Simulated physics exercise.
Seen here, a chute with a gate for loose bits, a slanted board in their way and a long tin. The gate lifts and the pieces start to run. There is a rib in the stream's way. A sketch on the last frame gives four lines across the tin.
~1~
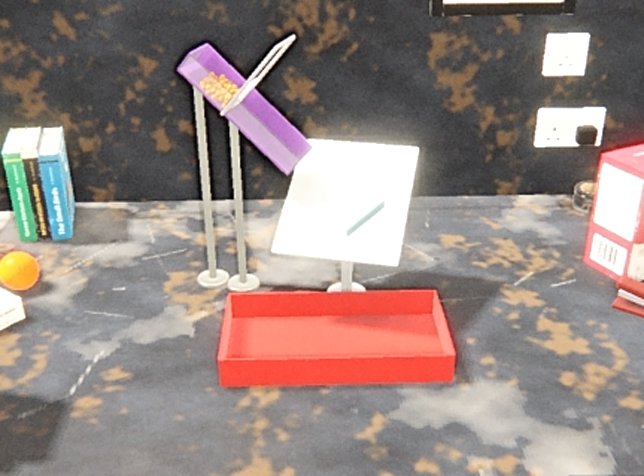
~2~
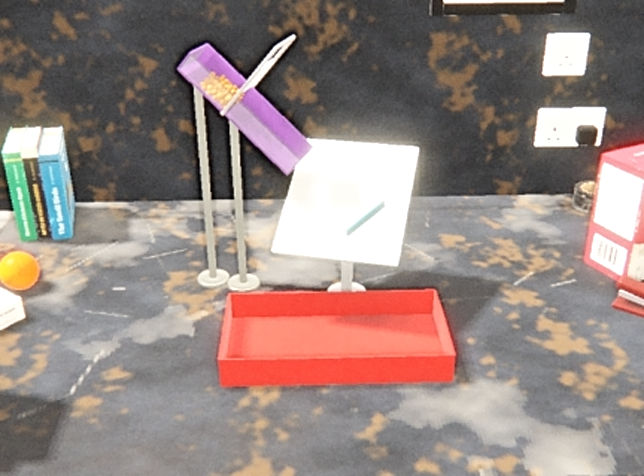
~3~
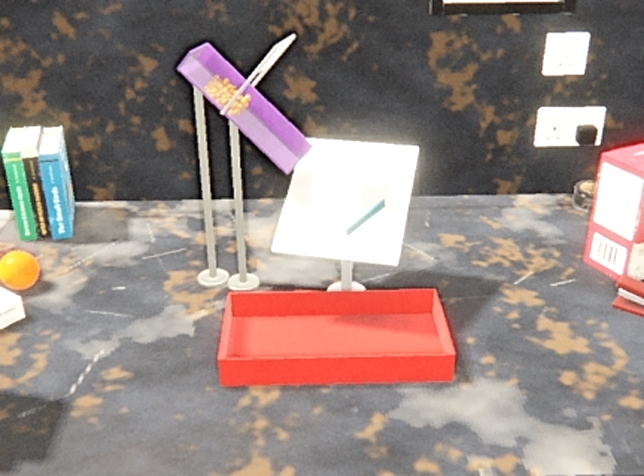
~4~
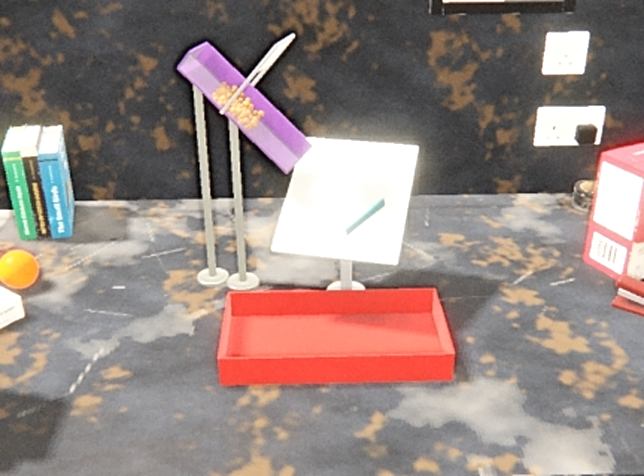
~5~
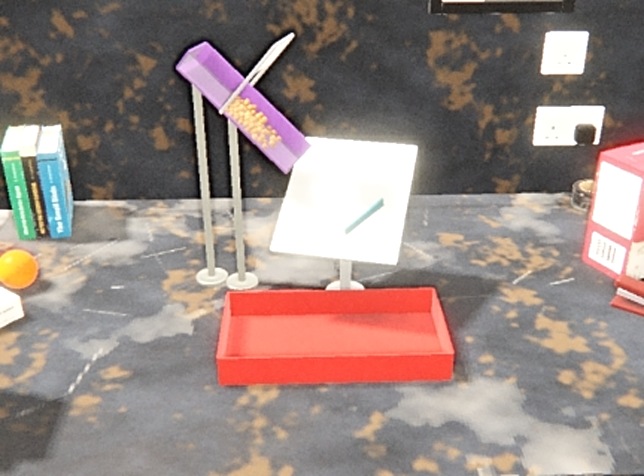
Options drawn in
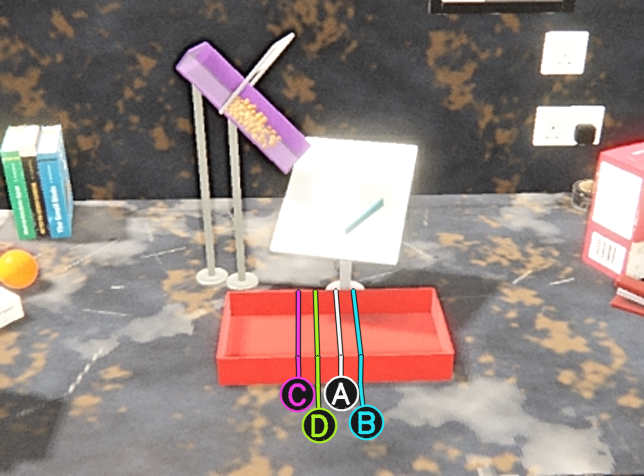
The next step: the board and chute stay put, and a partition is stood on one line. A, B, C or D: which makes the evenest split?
I would pick line D.
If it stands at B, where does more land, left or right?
Left.
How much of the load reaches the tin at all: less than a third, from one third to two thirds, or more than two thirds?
About that: More than two thirds.
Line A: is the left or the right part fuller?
Left.
On the marked copy, line A crosses the front rim at (340, 356); line B crosses the front rim at (360, 355); line C crosses the front rim at (298, 357); line D crosses the front rim at (317, 356).
Choosing A, of what is caught, most on the left of the divider, a small part on the right.
Choosing B, of what is caught, nearly all on the left of the divider, a stray few on the right.
Choosing C, of what is caught, a small part on the left of the divider, nearly all on the right.
Choosing D, of what is caught, about a third on the left of the divider, about two thirds on the right.
